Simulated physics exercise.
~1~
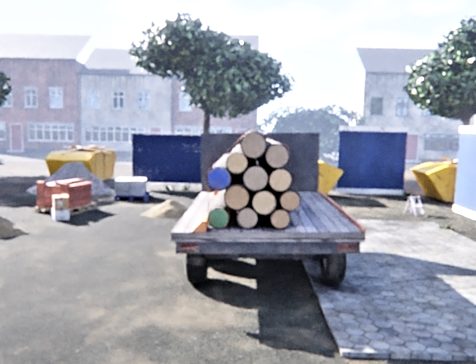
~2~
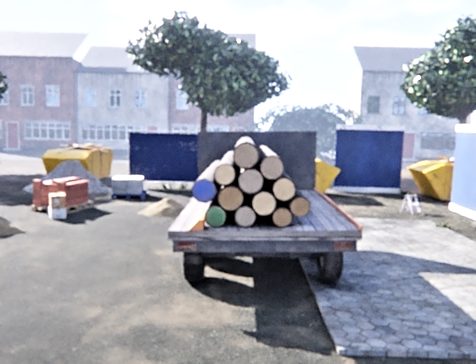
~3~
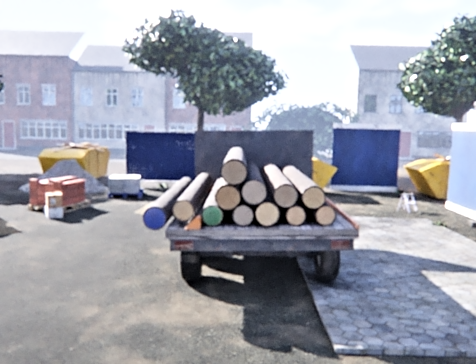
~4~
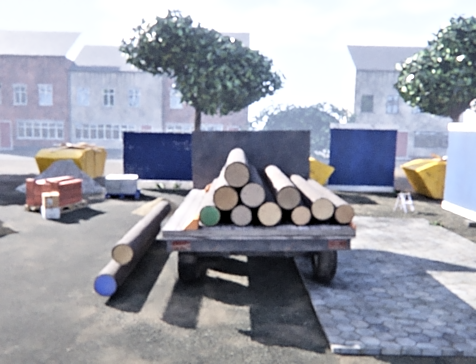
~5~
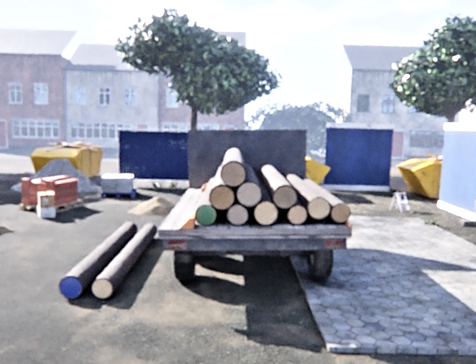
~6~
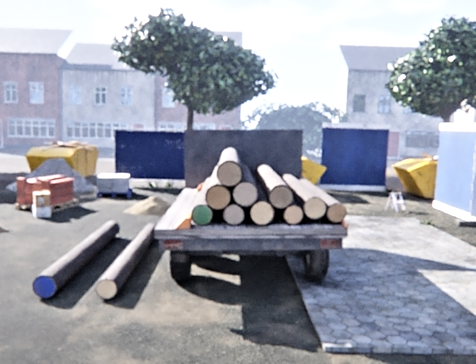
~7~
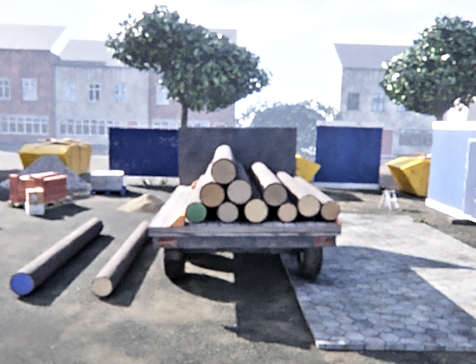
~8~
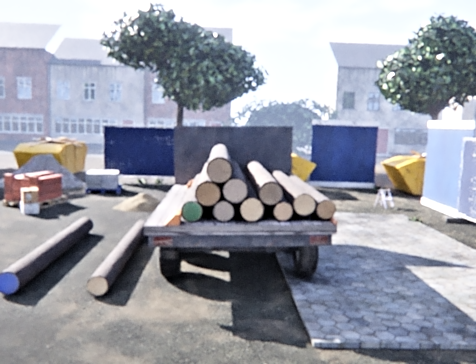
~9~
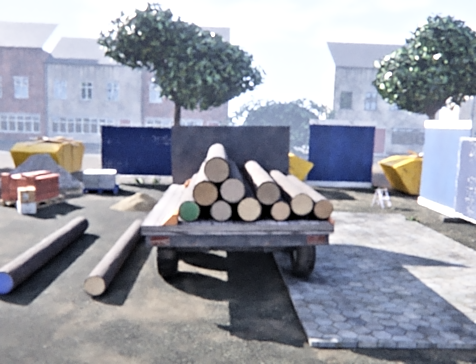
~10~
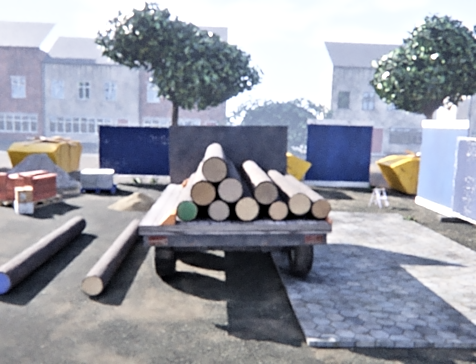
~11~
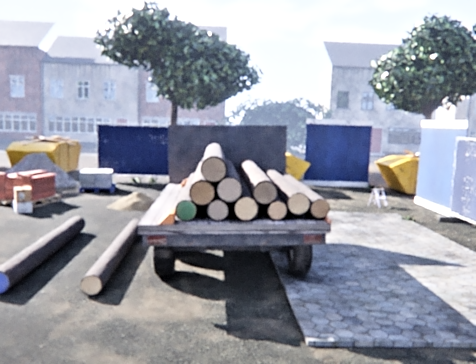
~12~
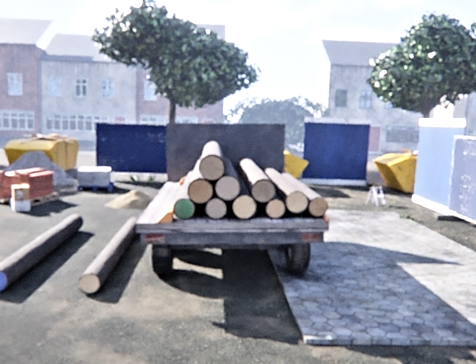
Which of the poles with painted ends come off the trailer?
Only the blue-ended pole comes off, dropping over the left side and ending up on the ground. The green-ended pole stays on the trailer.
Stacked timber poles slumping on a parked trailer, the blue-ended one and another dropping off left, the green-ended one staying aboard.
